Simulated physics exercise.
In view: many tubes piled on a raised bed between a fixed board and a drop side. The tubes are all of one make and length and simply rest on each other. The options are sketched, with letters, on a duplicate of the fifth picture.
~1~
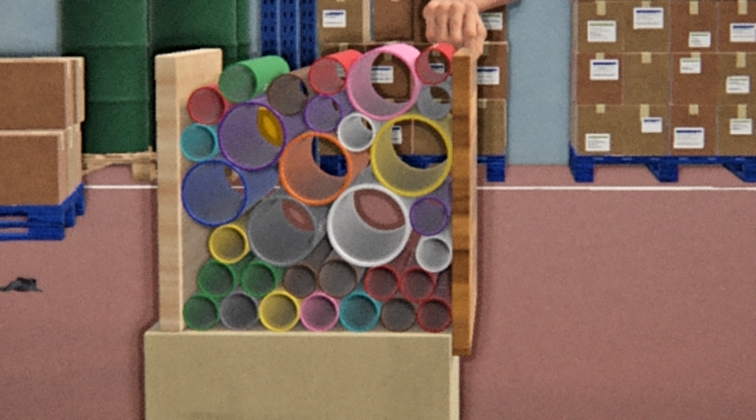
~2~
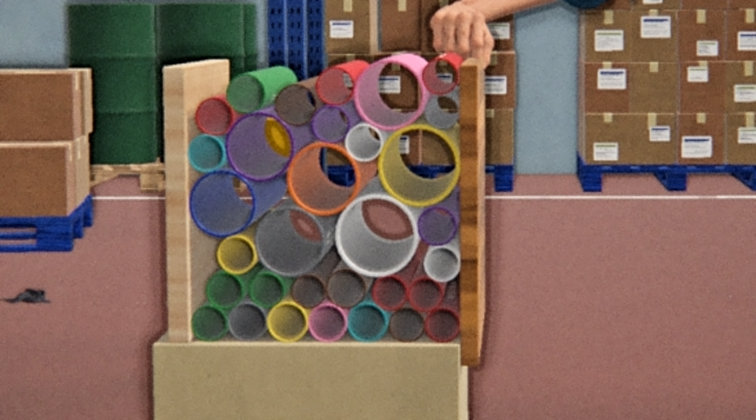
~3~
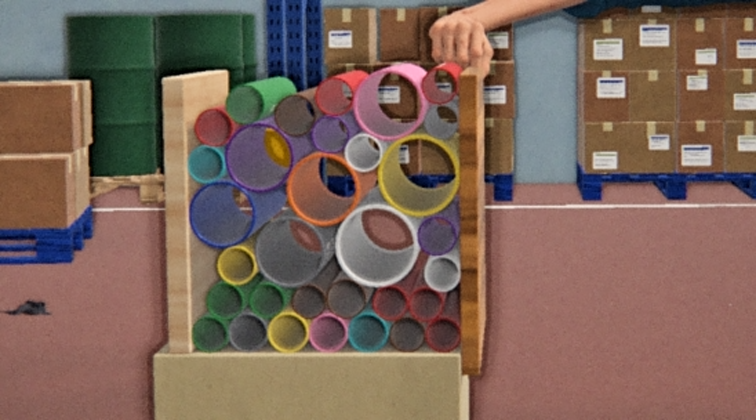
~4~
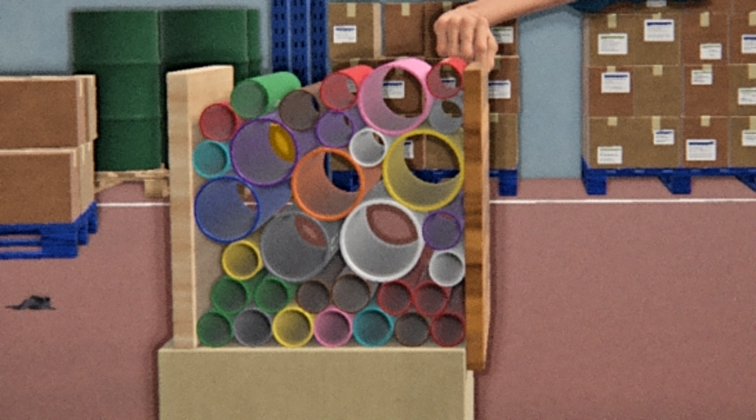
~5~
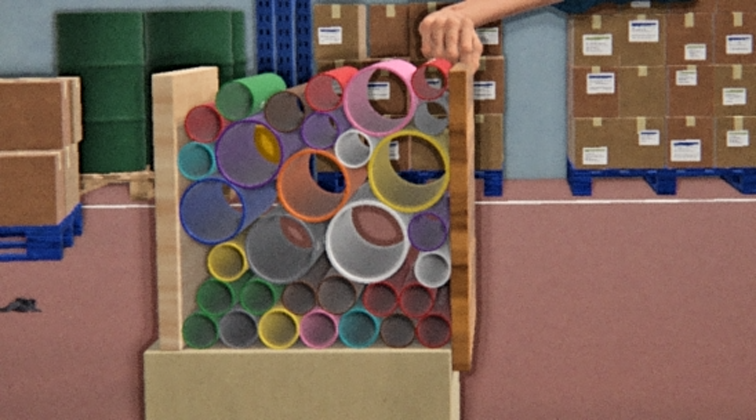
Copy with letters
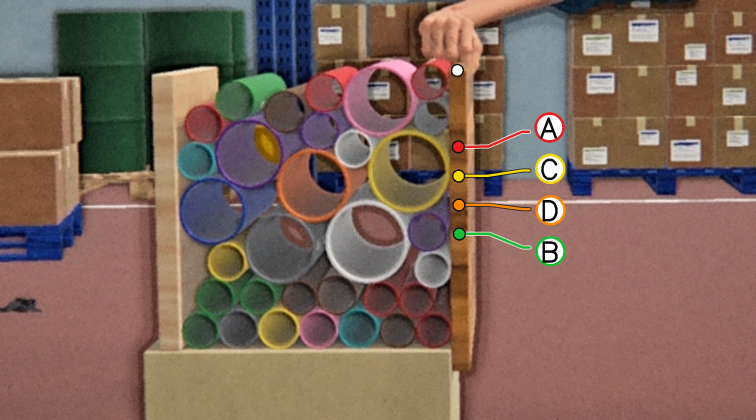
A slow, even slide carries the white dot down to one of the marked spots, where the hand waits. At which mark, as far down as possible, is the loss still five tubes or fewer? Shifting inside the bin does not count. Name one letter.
Lower it to B and no more.
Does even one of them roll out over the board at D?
Yes.
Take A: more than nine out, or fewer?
At A, fewer than nine.
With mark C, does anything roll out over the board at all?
Yes, at C.
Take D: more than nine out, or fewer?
It loses fewer than nine.
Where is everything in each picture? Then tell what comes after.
The first frame shows side board (465, 188); a brown tube (399, 314).
The second frame shows a brown tube (407, 324); a brown tube (346, 288).
The third frame shows a grey tube (289, 252); a blue tube (222, 215).
The fourth frame shows a turquoise tube (211, 160); a green tube (250, 99).
The fifth frame shows side board (463, 203); a brown tube (398, 330).
On the marked copy, A at (458, 147); B at (459, 234); C at (458, 176); D at (459, 205); the white dot at (457, 71).
Taking B. A third of the way, top of the board (449, 143).
Two thirds of the way, top of the board (450, 226).
When it is over, top of the board (450, 233), four out over the board.
As for the rest, A two out over the board; C two out over the board; D two out over the board.
